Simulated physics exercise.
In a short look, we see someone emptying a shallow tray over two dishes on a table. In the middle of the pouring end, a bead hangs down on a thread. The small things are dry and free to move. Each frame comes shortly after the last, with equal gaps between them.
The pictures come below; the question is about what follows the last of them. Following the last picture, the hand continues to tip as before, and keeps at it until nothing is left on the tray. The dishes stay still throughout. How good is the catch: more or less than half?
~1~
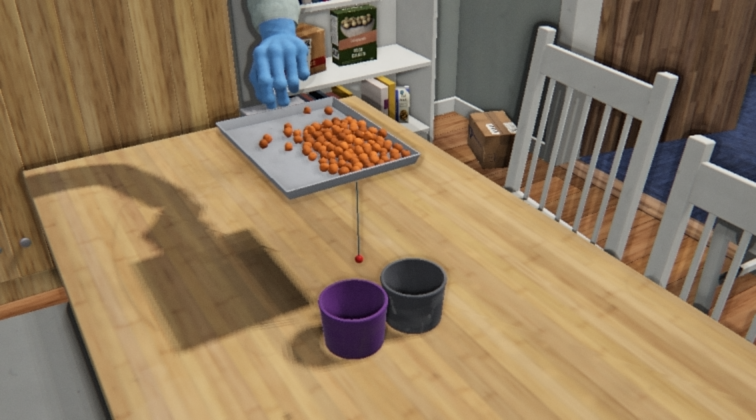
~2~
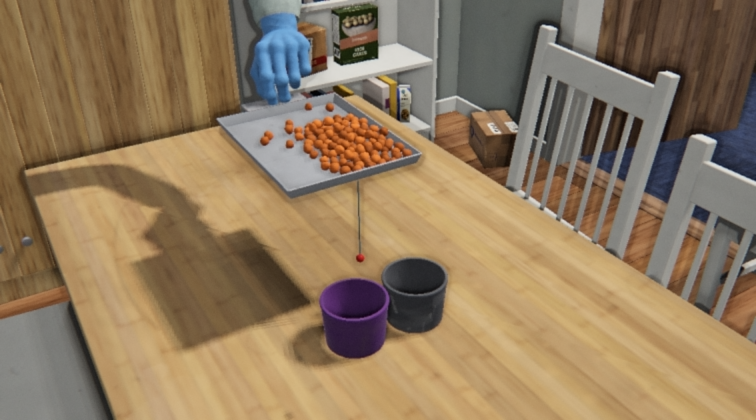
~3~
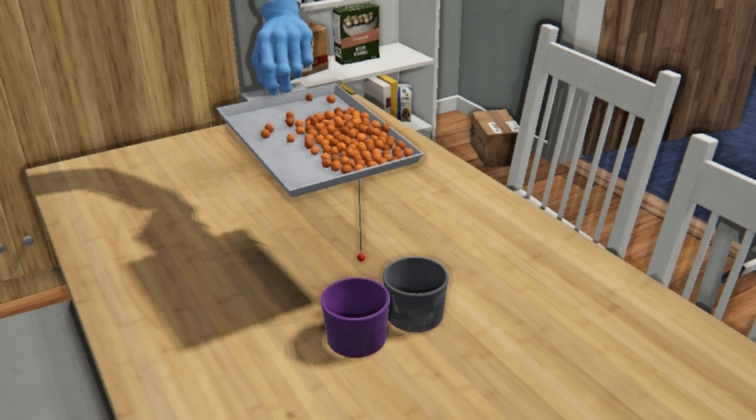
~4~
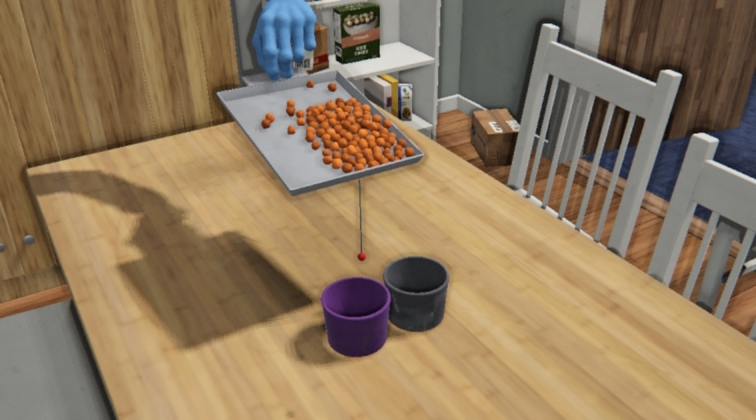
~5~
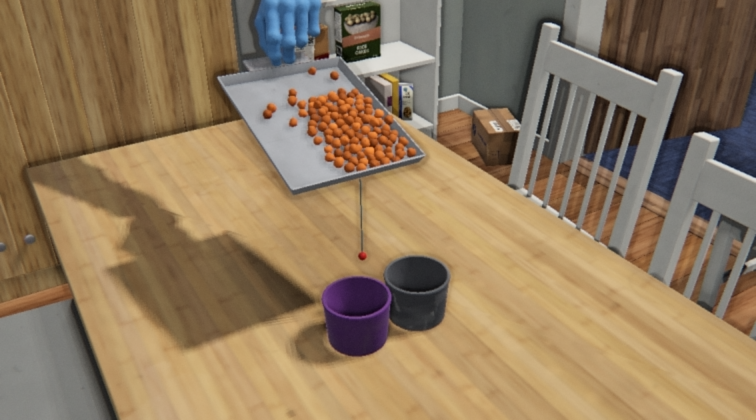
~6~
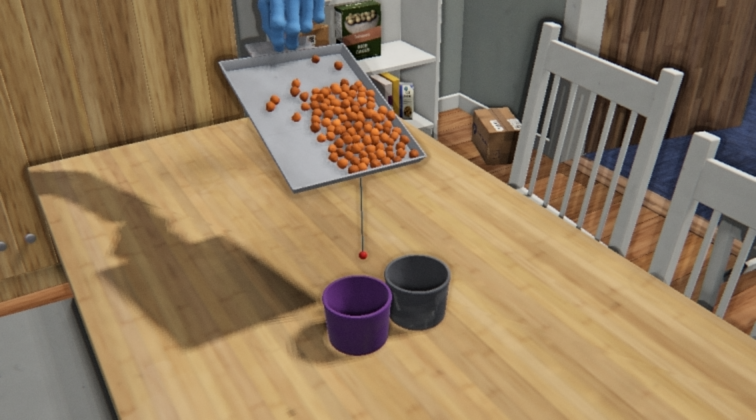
Mostly caught.
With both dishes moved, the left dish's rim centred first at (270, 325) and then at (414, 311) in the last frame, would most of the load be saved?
Placing 1: A minority of it. Placing 2: A minority of it.
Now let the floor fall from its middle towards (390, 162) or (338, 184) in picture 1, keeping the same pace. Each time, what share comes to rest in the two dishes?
About 30 and 60 percent.
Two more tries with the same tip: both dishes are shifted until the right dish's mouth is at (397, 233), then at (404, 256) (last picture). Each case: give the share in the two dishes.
It works out to 0 percent and then 10 percent.
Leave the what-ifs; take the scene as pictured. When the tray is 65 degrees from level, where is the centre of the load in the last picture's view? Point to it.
Near the pixel (379, 143).
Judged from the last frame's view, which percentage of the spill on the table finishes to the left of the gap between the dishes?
20 per cent or thereabouts.
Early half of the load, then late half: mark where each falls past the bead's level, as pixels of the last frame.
First near (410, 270), later near (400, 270).
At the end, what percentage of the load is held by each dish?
The left dish ends up with around 30 percent of the load, the right dish with around 40 percent.
Soon, tray tipped steeply; nearly all on the tray; a stray few in the left dish; a stray few in the right dish; a small part in the air.
A while on, tray tipped past a quarter turn; a small part on the tray; about a quarter in the left dish; about a third in the right dish; about a quarter outside both; about a quarter in the air.
Towards the end, tray tipped past a quarter turn; about a third in the left dish; about a third in the right dish; about a quarter outside both.
Finally, tray tipped past a quarter turn; about a third in the left dish; about a third in the right dish; about a quarter outside both.
